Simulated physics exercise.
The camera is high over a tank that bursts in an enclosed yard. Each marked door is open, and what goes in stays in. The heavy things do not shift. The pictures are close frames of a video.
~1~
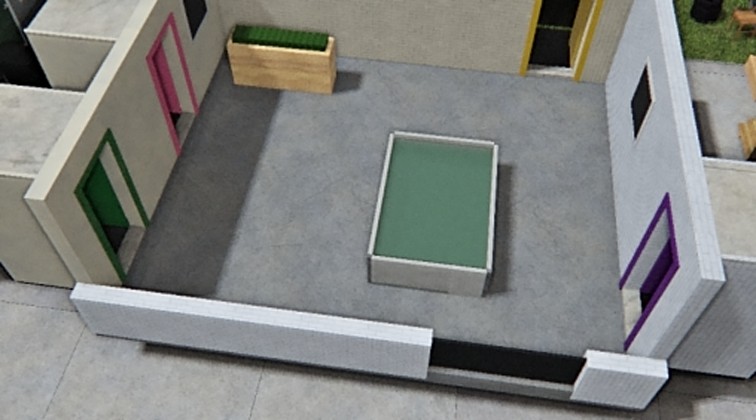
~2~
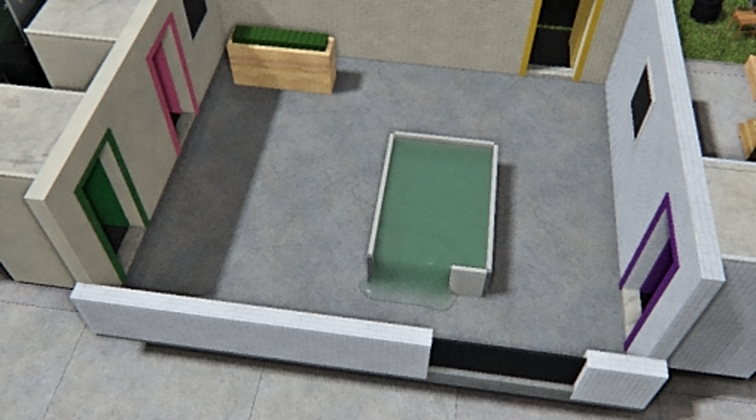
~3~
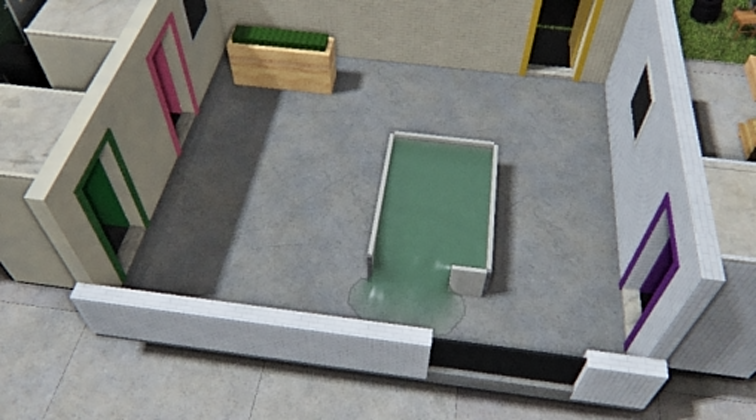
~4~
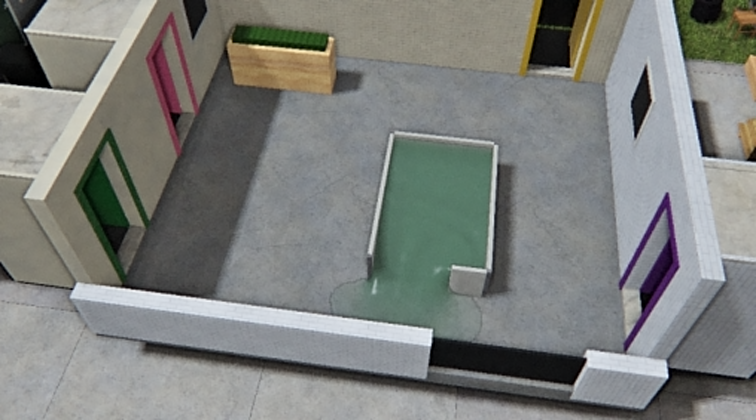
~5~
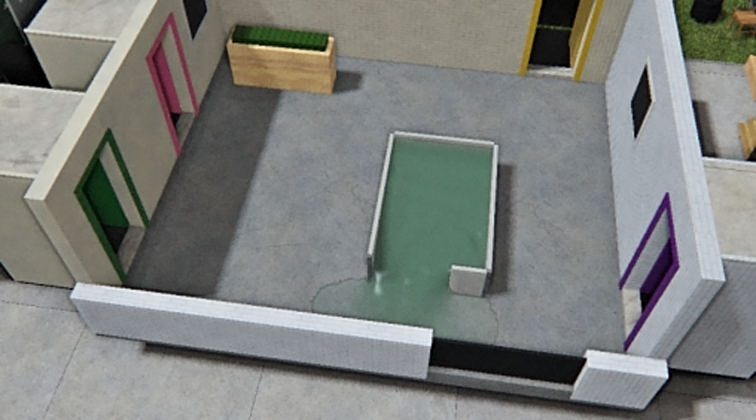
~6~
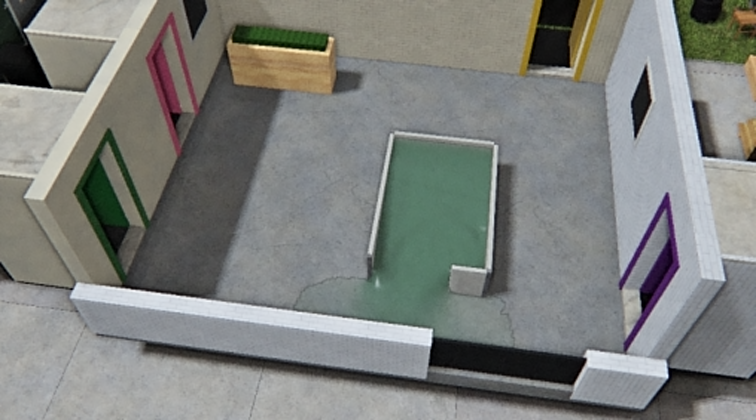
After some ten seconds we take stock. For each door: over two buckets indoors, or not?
In the end: The yellow door stays under that; the pink door stays under that; the green door takes more than that; the purple door takes more than that.
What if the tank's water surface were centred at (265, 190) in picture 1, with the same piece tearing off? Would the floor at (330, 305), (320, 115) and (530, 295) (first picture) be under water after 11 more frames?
As listed: Covered, no water, no water.
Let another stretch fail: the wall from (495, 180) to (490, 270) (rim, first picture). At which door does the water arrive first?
I say the door marked purple.
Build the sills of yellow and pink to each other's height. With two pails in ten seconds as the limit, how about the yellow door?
The yellow door keeps below it.
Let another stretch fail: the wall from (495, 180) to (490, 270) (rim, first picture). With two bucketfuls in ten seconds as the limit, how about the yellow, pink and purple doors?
The yellow door takes more, the pink door takes less, the purple door lets more in.
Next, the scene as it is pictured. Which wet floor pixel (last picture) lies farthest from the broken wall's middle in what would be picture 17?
Around (112, 311).
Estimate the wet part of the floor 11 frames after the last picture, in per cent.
Near 25 in a hundred.
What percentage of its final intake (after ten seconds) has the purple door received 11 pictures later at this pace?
Some 5 per cent.
A moment on, water covers 10 % of the floor; the yellow door not reached, the pink door not reached, the green door not reached, the purple door not reached.
Next, water covers 25 % of the floor; the yellow door not reached, the pink door not reached, the green door wet at the sill, nothing in, the purple door under two buckets in.
Then, water covers 40 % of the floor; the yellow door not reached, the pink door wet at the sill, nothing in, the green door over two buckets in, the purple door over two buckets in.
Later, water covers 70 % of the floor; the yellow door wet at the sill, nothing in, the pink door wet at the sill, nothing in, the green door far over two buckets in, the purple door far over two buckets in.
In the end, water covers 95 % of the floor; the yellow door wet at the sill, nothing in, the pink door wet at the sill, nothing in, the green door far over two buckets in, the purple door far over two buckets in.
